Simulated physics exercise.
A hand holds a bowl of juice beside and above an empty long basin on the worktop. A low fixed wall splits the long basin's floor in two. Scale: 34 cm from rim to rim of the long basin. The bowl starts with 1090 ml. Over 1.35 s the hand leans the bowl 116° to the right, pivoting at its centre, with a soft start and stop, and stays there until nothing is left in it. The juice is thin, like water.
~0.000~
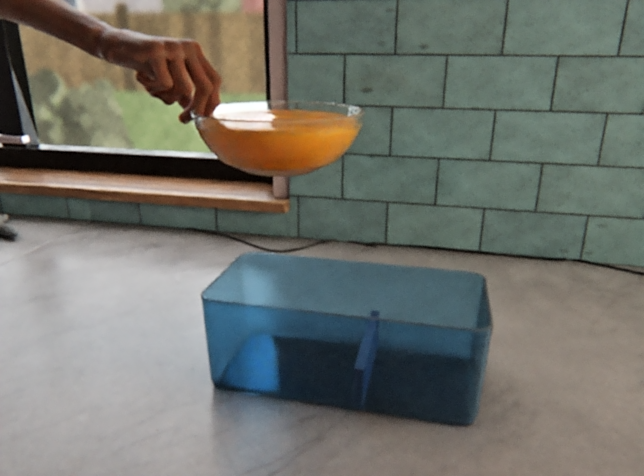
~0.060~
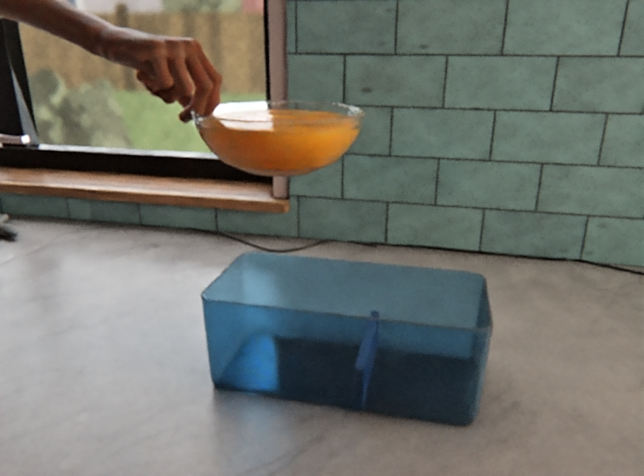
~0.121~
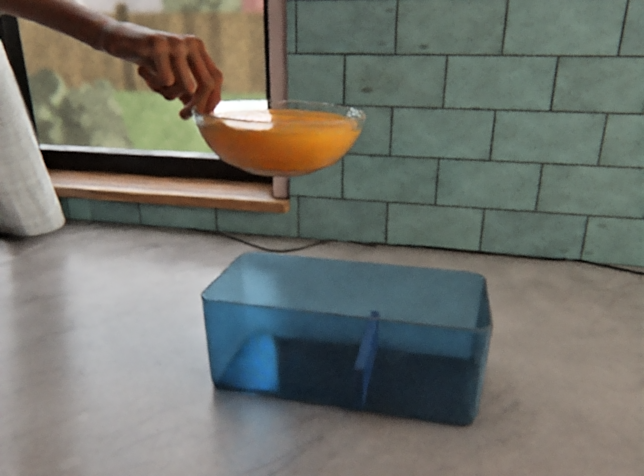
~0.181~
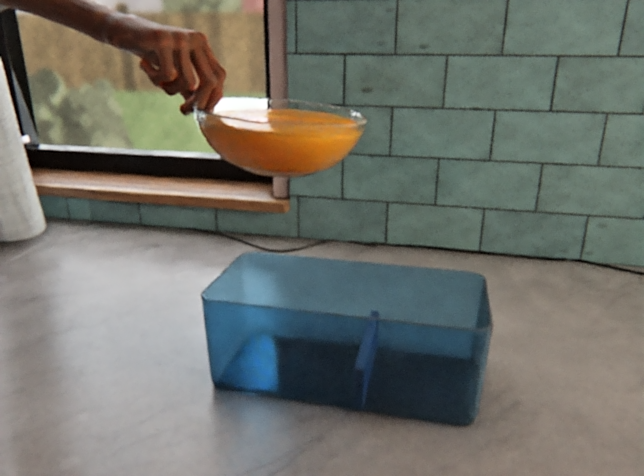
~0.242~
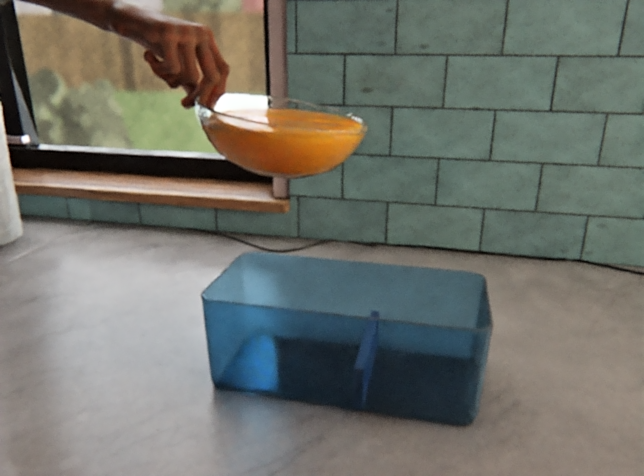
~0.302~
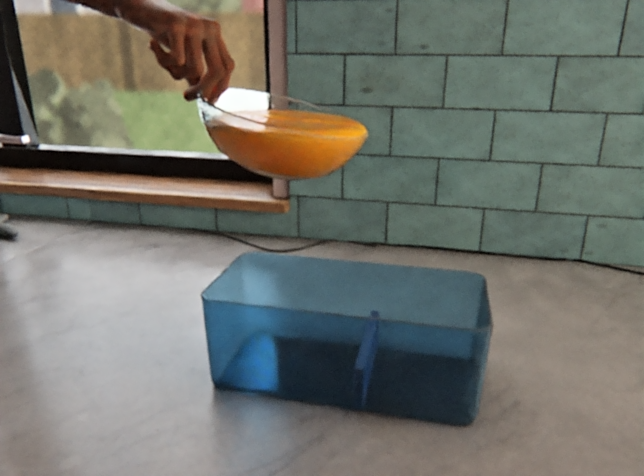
Kitchen worktop by a window and green tiled wall, a hand slowly tilting a glass bowl of orange juice rightward above a blue basin.
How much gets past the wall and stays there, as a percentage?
Roughly 81 per cent is past the wall.
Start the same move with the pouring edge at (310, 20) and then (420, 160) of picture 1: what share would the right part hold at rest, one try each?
First 65, then 75 per cent.
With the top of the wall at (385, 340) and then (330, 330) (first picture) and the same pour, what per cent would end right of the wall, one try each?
First 70, then 90 per cent.
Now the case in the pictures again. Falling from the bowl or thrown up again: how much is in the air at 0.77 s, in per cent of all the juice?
Some 40 per cent.
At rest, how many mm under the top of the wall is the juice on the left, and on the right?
Some 50 mm on the left and 10 mm on the right.
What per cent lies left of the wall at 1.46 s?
About 14 per cent.
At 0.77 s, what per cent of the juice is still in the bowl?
Some 18 per cent.
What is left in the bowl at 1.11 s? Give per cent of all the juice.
Some 0 per cent.
By 0.77 s the tilt is 70° and 19 per cent is still to pour, 1 is left of the wall and 39 right of it.
By 1.11 s the tilt is 107° and 0 per cent is still to pour, 15 is left of the wall and 81 right of it.
By 1.46 s the tilt is 116° and 0 per cent is still to pour, 15 is left of the wall and 81 right of it.
By 1.85 s the tilt is 116° and 0 per cent is still to pour, 15 is left of the wall and 81 right of it.
At rest 15 per cent lies left of the wall, 81 right of it and 4 outside.
